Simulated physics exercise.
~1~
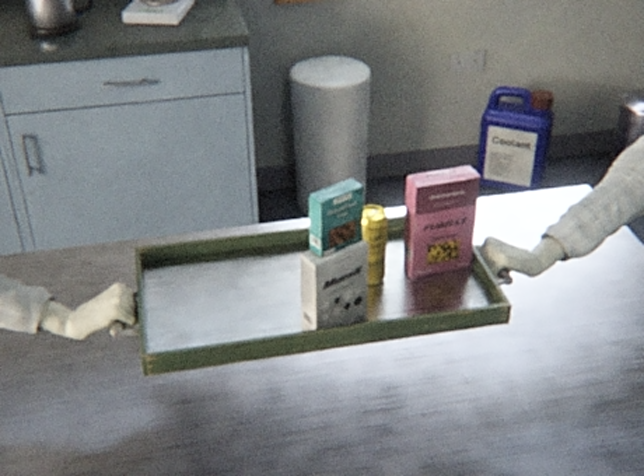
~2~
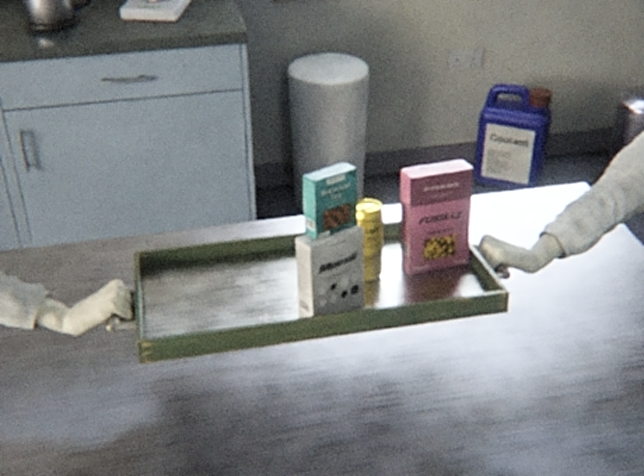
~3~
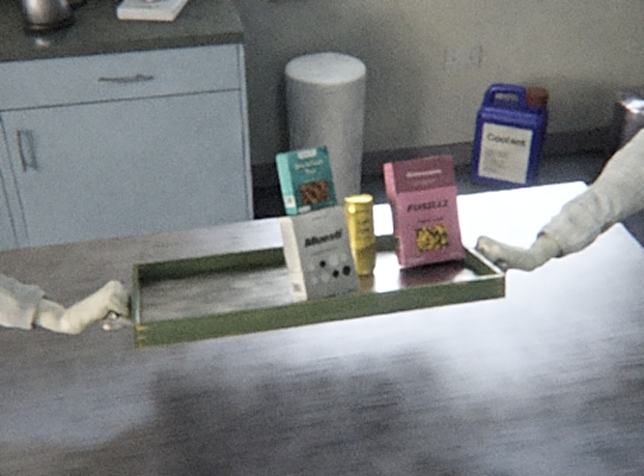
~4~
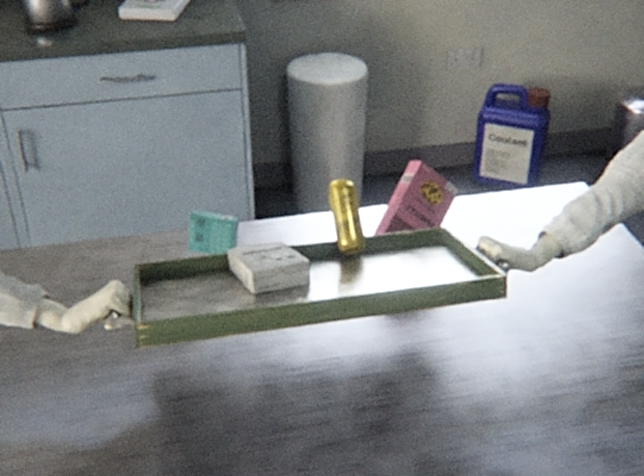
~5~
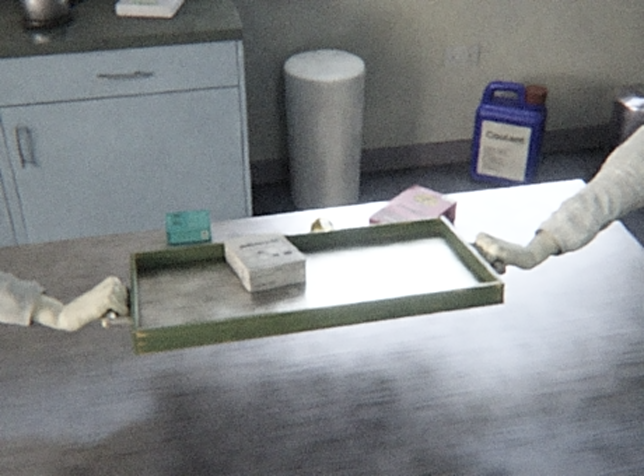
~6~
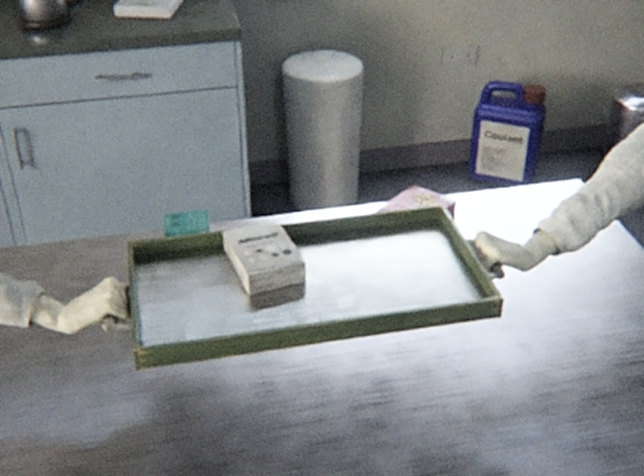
A green-rimmed tray, held at each end by a pale-gloved hand, hovers over a grey table in a room with a pale blue cabinet, a white cylinder and a blue jug behind, seen from slightly above. Toward its middle and right stand a turquoise packet, a white packet, a yellow can and a pink packet. The hands tilt the far edge down, and the items lean, then topple. The turquoise and pink packets and the can go over the far rim. The tray tips back toward level, with only the white packet lying on it, while the turquoise and pink packets rest beyond.
